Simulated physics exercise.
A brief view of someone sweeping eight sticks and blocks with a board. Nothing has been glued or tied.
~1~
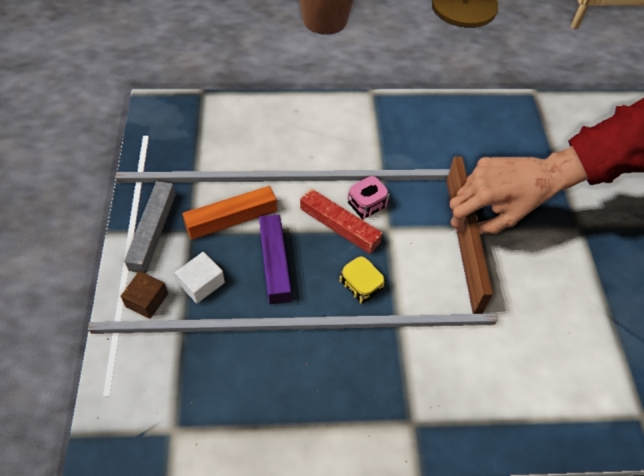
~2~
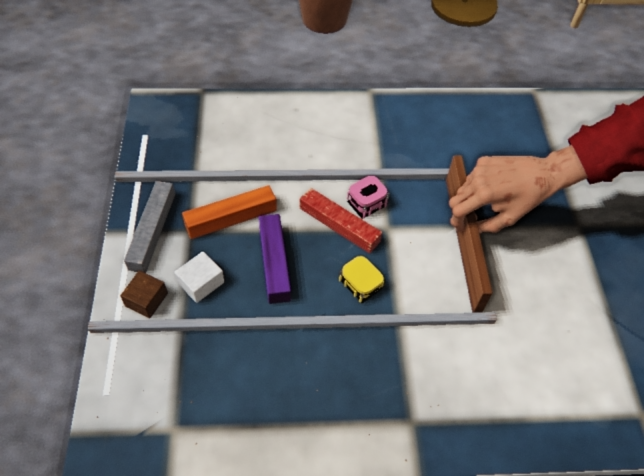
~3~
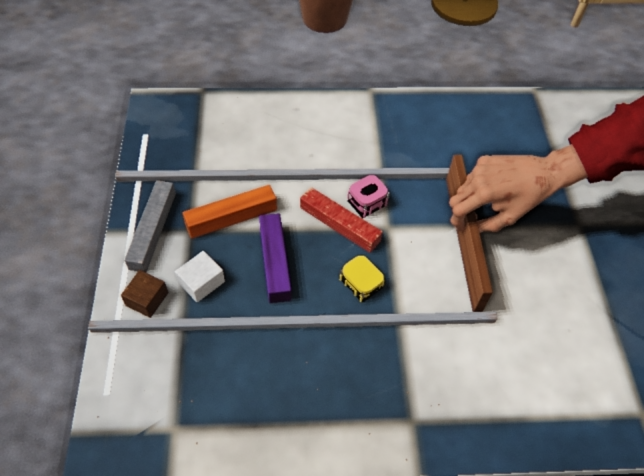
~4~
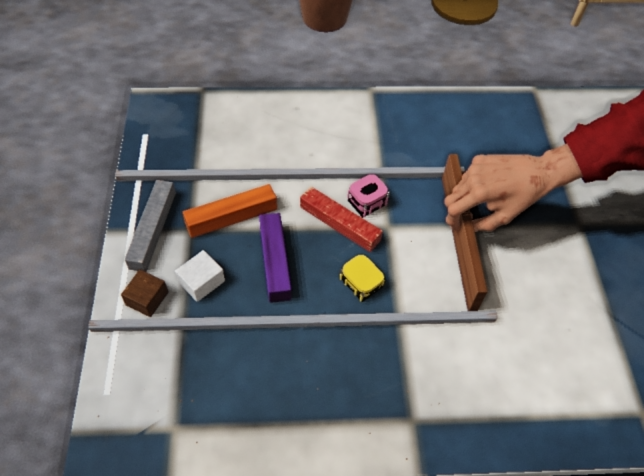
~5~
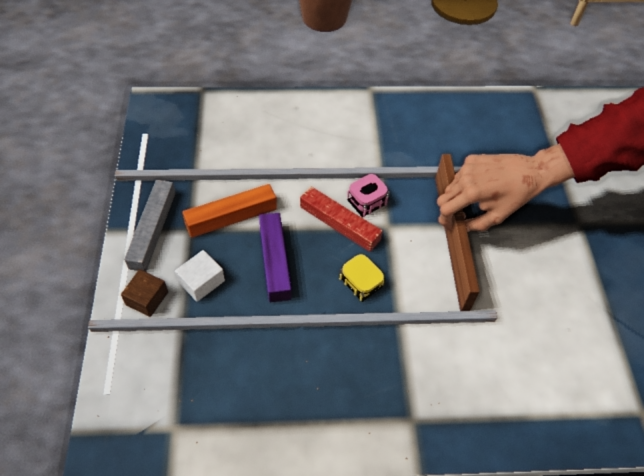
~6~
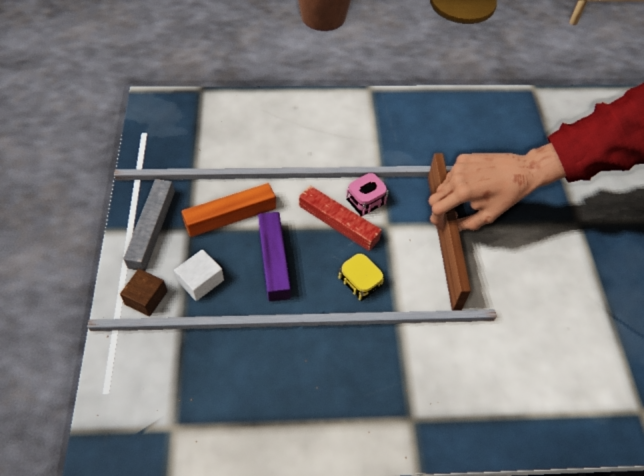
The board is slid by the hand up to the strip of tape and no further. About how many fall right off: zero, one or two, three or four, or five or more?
The push clears off a lot, five or more.
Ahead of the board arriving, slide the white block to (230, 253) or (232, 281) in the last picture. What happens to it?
In order, falls away; falls away.
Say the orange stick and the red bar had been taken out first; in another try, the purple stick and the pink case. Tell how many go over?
Count of fallen: 4 / 4.
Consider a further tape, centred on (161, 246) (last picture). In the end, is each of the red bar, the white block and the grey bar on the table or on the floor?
The red bar: It is still there. The white block: It is gone. The grey bar: It is gone.
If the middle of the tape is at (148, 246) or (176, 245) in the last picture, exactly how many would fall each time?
You'd count 4 the first time and 3 the second.
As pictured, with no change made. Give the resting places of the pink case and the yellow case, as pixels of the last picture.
The pink case comes to rest close to (116, 189), while the yellow case rests close to (107, 275).
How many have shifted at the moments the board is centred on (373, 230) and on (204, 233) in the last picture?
I make it 3 at the first spot and 8 at the other.
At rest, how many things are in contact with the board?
Count: 2.
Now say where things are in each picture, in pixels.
The first picture shows grey bar (151, 226); brown block (145, 295); white block (200, 278); board (467, 232); tape (129, 249).
The second picture shows brown block (144, 294); purple stick (275, 258).
The third picture shows white block (200, 277); yellow case (362, 279).
The fourth picture shows grey bar (151, 224); board (463, 230).
The fifth picture shows brown block (145, 293); pink case (368, 195).
The sixth picture shows grey bar (150, 224); brown block (144, 293); white block (199, 275); board (447, 229); tape (128, 246).
Soon after, none off yet; grey bar at rest near (150, 224); brown block at rest near (144, 293); white block at rest near (199, 275).
Then, none off yet; grey bar at rest near (144, 223); brown block at rest near (144, 293); white block moved a little near (182, 276).
Further on, one off so far; grey bar tipped well over near (92, 219); brown block on its side near (73, 347); white block moved well along near (94, 287).
At rest, the number that fall off is five or more; fallen, red bar, purple stick, orange stick, white block, brown block and grey bar.
